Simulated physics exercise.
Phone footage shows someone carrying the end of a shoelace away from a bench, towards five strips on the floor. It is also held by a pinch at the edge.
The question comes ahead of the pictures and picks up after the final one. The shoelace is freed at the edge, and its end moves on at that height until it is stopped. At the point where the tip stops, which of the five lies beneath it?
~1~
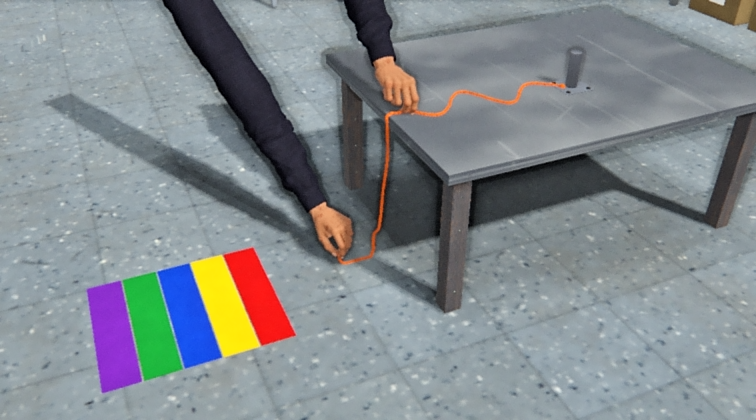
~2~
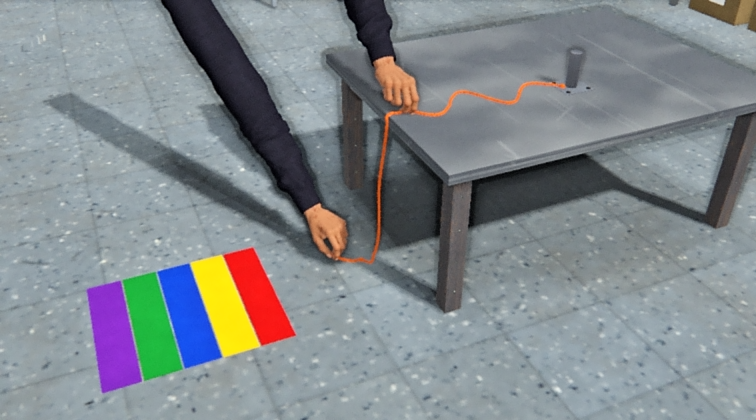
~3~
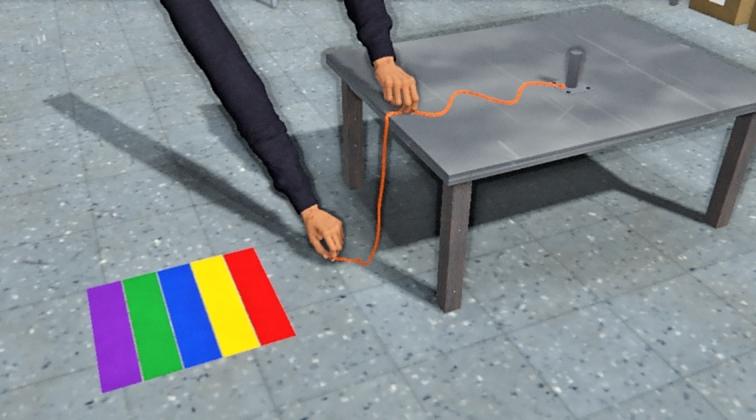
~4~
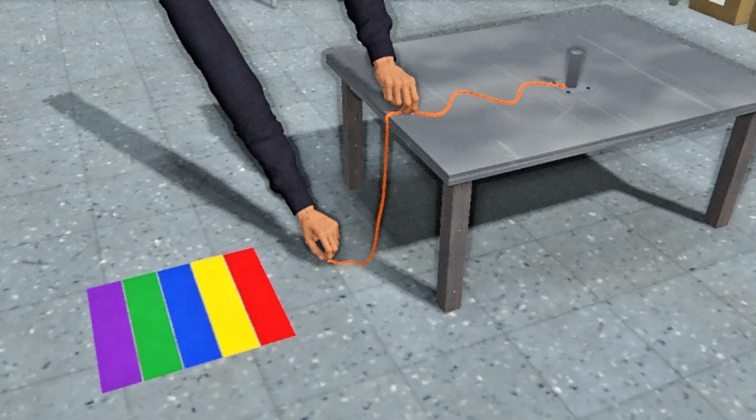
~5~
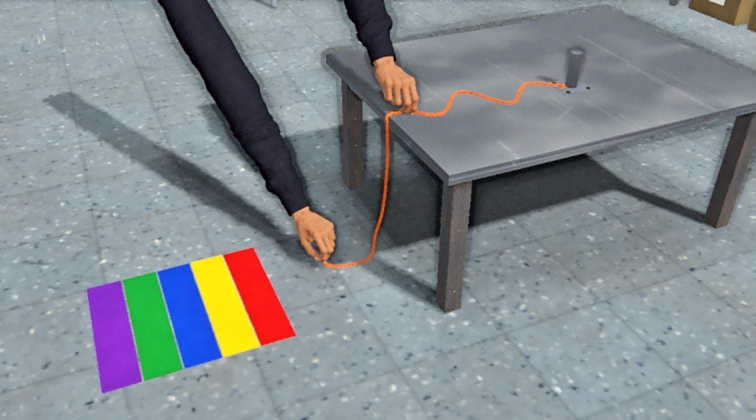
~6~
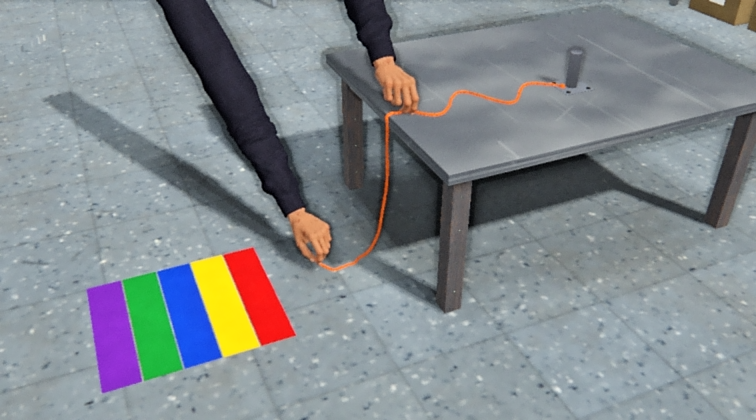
The green strip lies beneath it.
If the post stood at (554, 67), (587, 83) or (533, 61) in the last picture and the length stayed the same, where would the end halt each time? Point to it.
Try by try: (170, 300), (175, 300) and (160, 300).
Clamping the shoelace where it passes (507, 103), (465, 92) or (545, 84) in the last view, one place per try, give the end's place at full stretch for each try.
Those spots come out as (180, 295), (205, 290) and (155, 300).
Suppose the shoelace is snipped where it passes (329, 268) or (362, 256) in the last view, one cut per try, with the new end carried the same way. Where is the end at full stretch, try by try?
It would be at (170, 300) in the first case and at (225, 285) in the second.
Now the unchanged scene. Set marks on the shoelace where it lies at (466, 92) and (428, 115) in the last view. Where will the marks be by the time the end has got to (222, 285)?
(441, 109) for the first, (385, 142) for the second.
Soon after, end near (222, 285); over yellow.
Then, end near (177, 297); over blue.
At full stretch, end near (150, 304); over green. The green one.
